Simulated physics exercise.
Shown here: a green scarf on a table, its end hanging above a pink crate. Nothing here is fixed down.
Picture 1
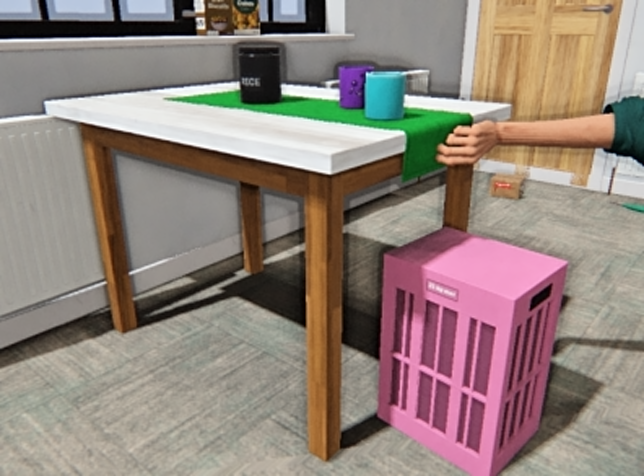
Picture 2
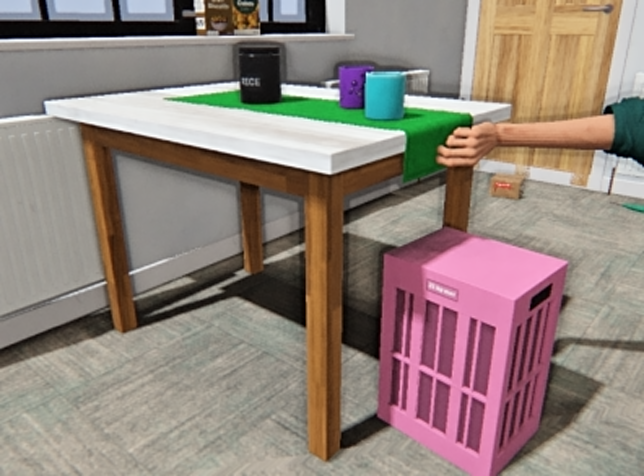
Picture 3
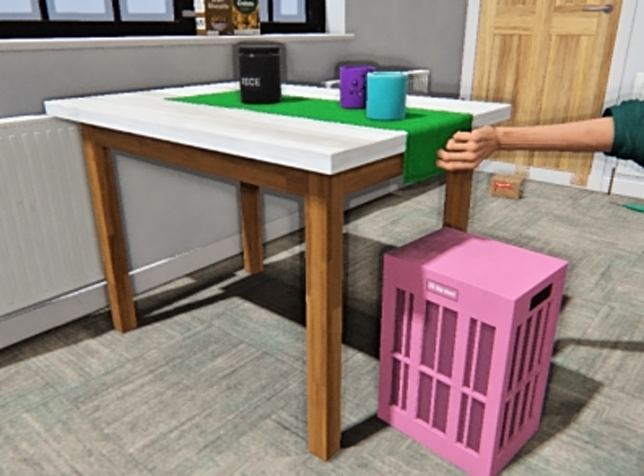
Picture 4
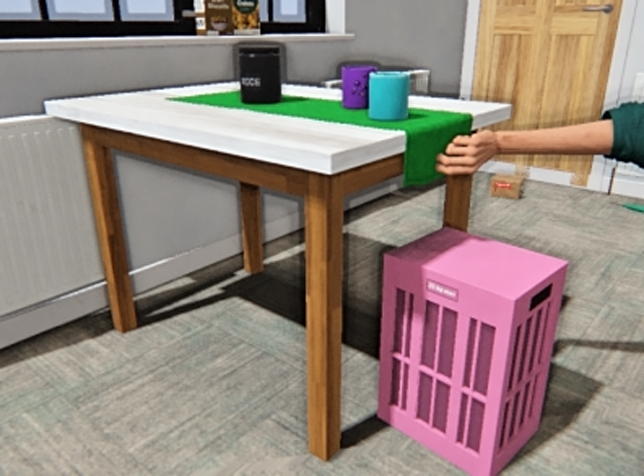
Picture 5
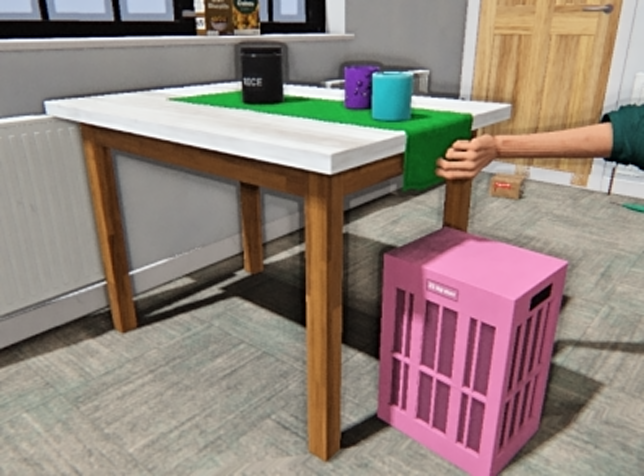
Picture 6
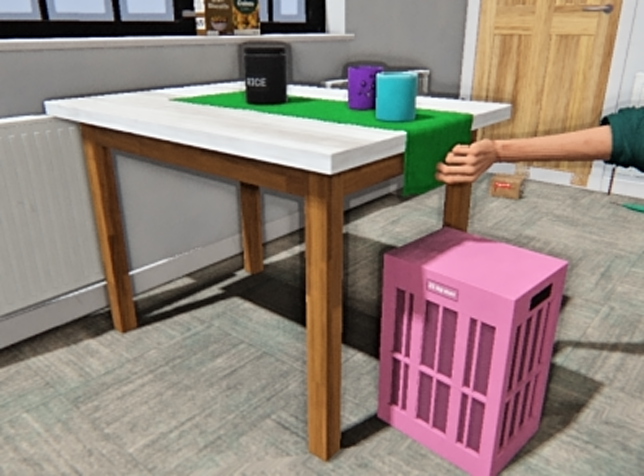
We see a hand at the right slowly pulling the hanging end of a green cloth slightly downward over the table edge above a pink crate, while the black canister, purple mug and turquoise mug shift slightly right with it.
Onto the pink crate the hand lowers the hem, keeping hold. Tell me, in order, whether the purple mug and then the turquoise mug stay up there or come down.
First to last, the purple mug stays up there, the turquoise mug comes down.
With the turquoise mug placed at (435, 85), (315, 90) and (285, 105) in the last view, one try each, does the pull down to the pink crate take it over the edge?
In the first case it stays on; in the second case it stays on; in the third case it holds its place on top.
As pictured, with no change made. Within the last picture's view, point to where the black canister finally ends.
Somewhere close to pixel (313, 79) in the last view.
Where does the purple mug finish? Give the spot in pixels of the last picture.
End point, last frame: (422, 93).
Then, 0.44 s past the final frame, hem going down; purple mug carried along near (389, 91); turquoise mug carried along near (425, 97).
Then, 0.98 s past the final frame, hem on the crate; purple mug carried along near (420, 93); turquoise mug over the edge.
When it is over, hem on the crate; purple mug carried along near (422, 93); turquoise mug over the edge. The purple mug stays on the table and the turquoise mug goes over the edge.
